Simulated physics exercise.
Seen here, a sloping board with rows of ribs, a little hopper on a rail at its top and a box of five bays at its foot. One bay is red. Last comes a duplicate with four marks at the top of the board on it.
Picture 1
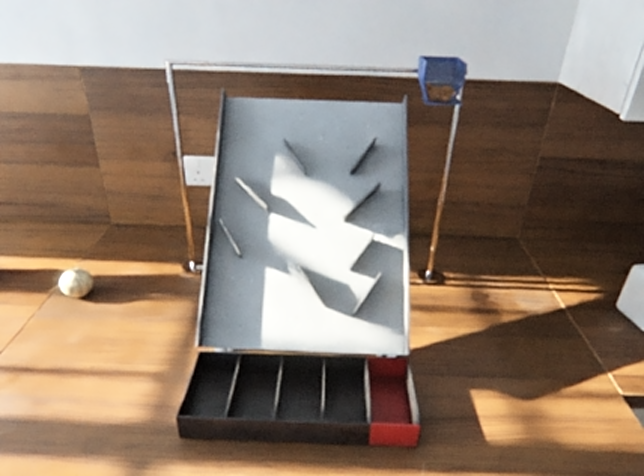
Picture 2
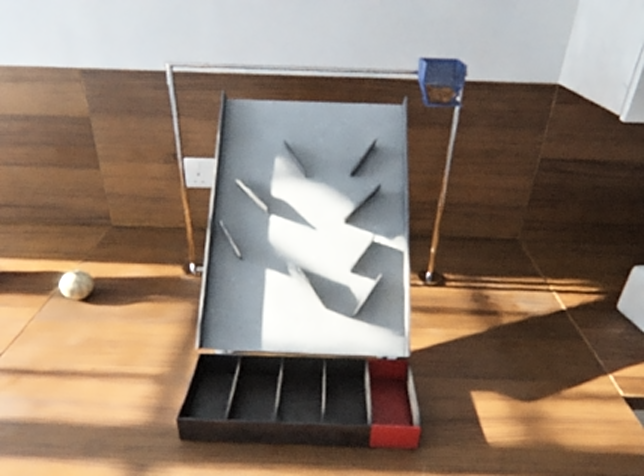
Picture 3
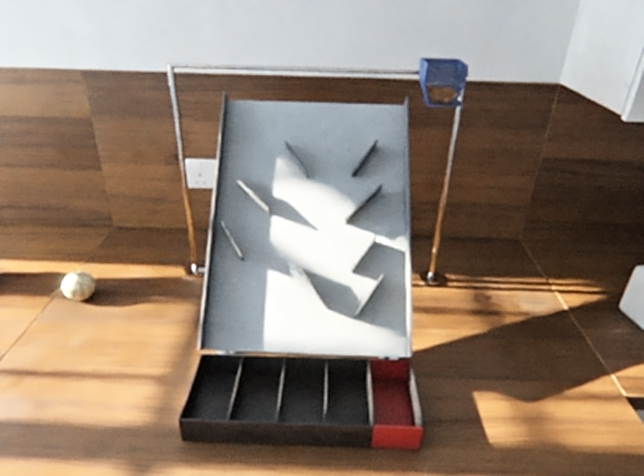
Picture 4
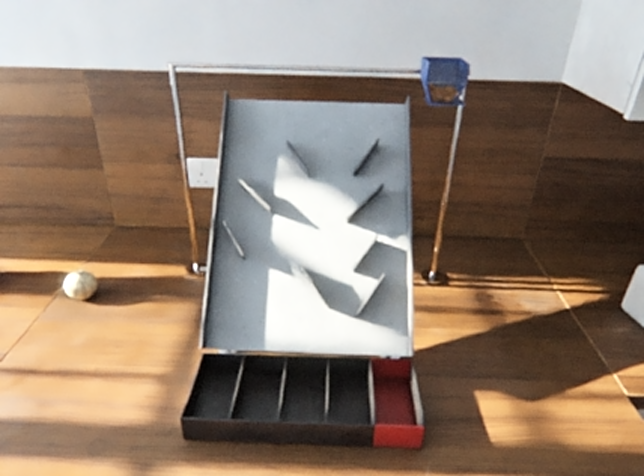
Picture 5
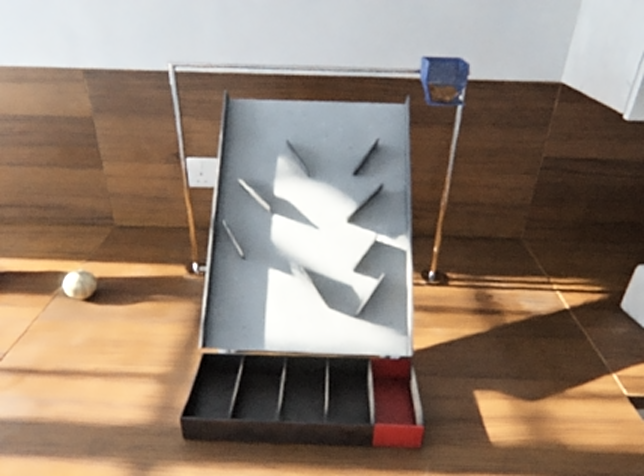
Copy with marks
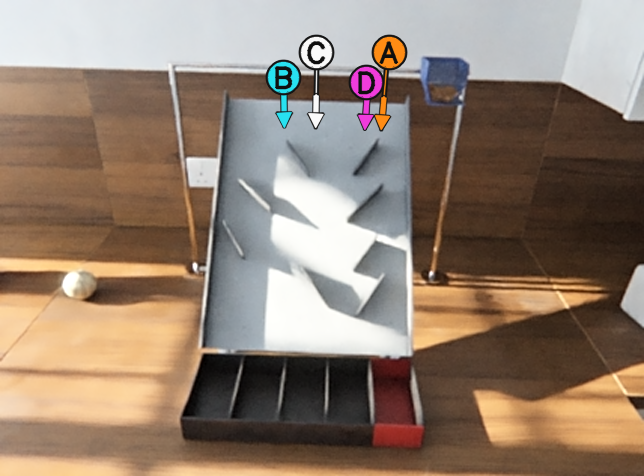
Nothing moves but a slight shift of view on a sloping grey ribbed board, blue hopper above, black-and-red box of bays below.
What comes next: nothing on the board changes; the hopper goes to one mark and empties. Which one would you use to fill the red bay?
Best: A.
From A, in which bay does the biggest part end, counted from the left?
The fifth.
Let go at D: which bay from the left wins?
It is the fourth one.
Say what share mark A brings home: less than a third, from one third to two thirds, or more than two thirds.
Mark A gives from one third to two thirds.
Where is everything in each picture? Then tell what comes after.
The first frame shows hopper at (438, 95), roasted chickpeas, door shut.
The second frame shows ribs (284, 140) to (306, 171), (352, 171) to (376, 139), (236, 179) to (267, 208).
The third frame shows ribs (345, 219) to (381, 184), (222, 222) to (241, 256), (351, 269) to (376, 237).
The fourth frame shows ribs (301, 265) to (328, 306), (357, 314) to (384, 274).
The fifth frame shows red bay at (398, 435), number 5 of 5 from the left.
On the marked copy, mark A meets the board at (381, 124); mark B meets the board at (284, 121); mark C meets the board at (315, 122); mark D meets the board at (365, 124).
With A, about two thirds in the red bay, about a third in other bays, a stray few outside the box.
With B, a stray few in the red bay, nearly all in other bays, a stray few outside the box.
With C, a small part in the red bay, most in other bays.
With D, about a quarter in the red bay, most in other bays.
